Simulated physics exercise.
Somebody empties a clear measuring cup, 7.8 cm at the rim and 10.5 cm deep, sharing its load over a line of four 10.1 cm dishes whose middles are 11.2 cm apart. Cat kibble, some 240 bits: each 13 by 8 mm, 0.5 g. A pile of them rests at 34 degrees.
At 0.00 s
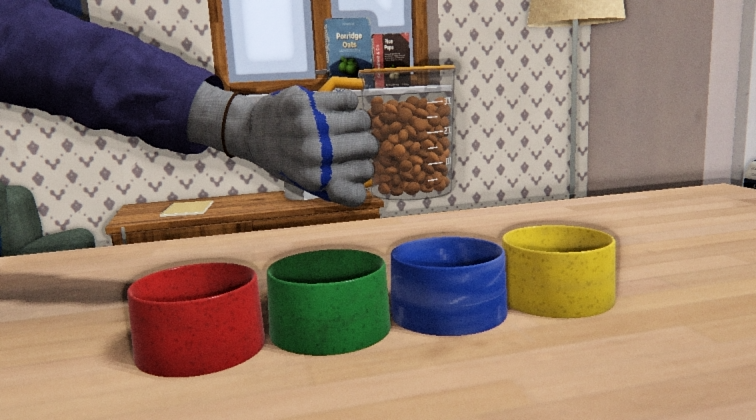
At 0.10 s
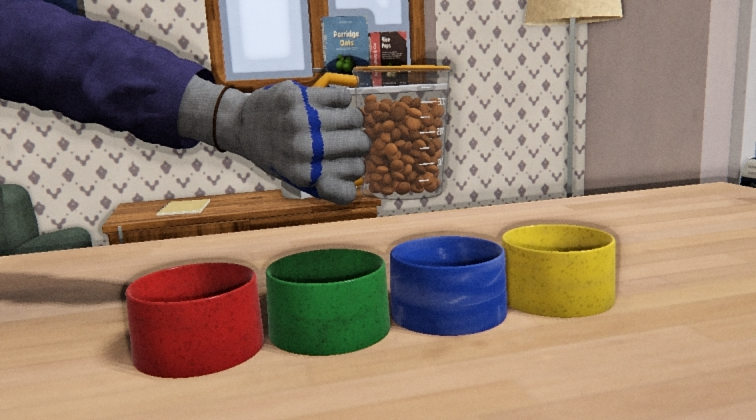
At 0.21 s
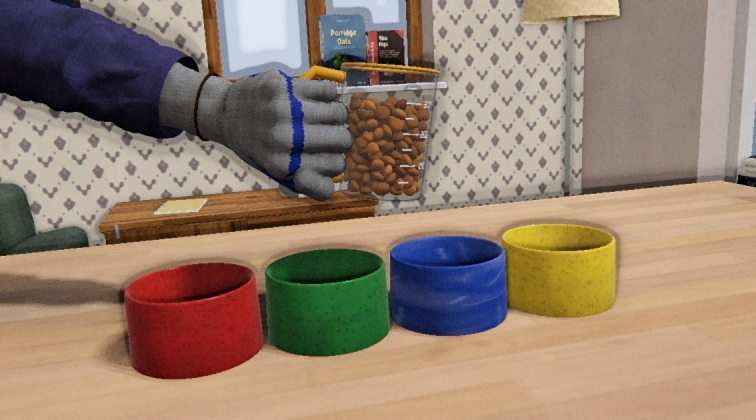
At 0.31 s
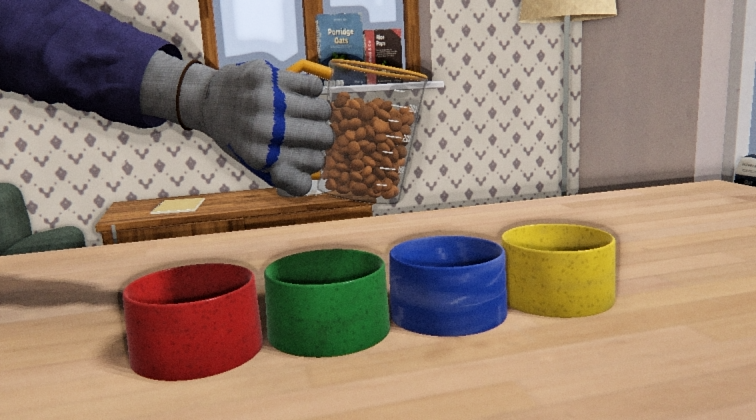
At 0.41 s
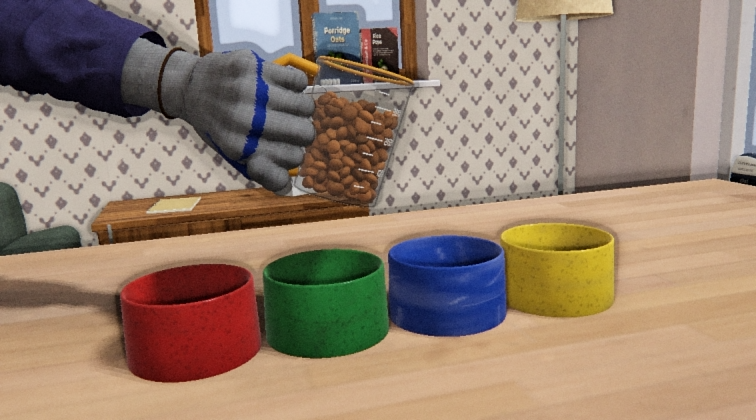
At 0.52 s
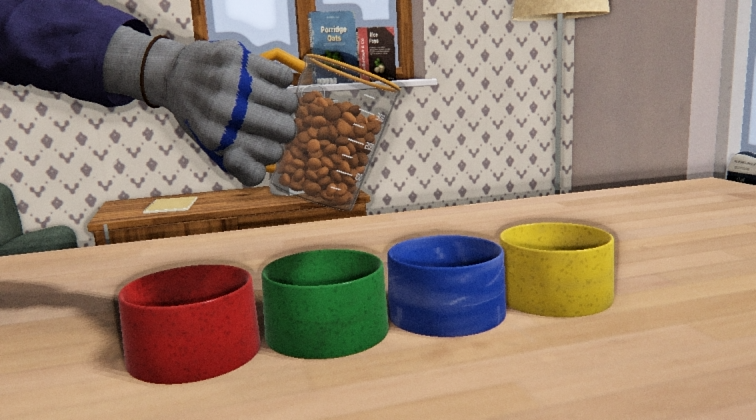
A gloved hand moves a clear cup of brown pieces left above four colored dishes, tilting it.
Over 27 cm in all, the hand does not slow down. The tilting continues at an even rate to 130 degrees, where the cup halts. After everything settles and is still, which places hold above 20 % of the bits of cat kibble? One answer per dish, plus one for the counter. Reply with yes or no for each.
Red: Yes, blue: No, green: No, yellow: No, counter: No.
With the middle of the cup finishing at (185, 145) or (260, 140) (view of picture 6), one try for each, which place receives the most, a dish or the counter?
Try 1 - green; try 2 - green.
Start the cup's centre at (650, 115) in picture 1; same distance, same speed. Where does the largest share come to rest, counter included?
Blue.
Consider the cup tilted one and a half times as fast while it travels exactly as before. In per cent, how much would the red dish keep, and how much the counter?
The red dish 90, the counter 0.
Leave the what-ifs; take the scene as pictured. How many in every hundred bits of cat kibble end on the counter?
About 0 %.
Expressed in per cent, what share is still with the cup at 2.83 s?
Some 0 %.
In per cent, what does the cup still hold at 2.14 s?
90 %.
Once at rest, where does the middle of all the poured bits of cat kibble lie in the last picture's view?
At about (186, 322).
Then, at 1.49 s, tilt 73 degrees; cup holds 100 %.
Then, at 2.14 s, tilt 106 degrees; cup holds 90 %, red 10 %.
After 2.83 s, tilt 130 degrees; cup holds 0 %, red 100 %.
In the end, at 3.4 s, red 100 %, blue 0 %, green 0 %, yellow 0 %, counter 0 %.
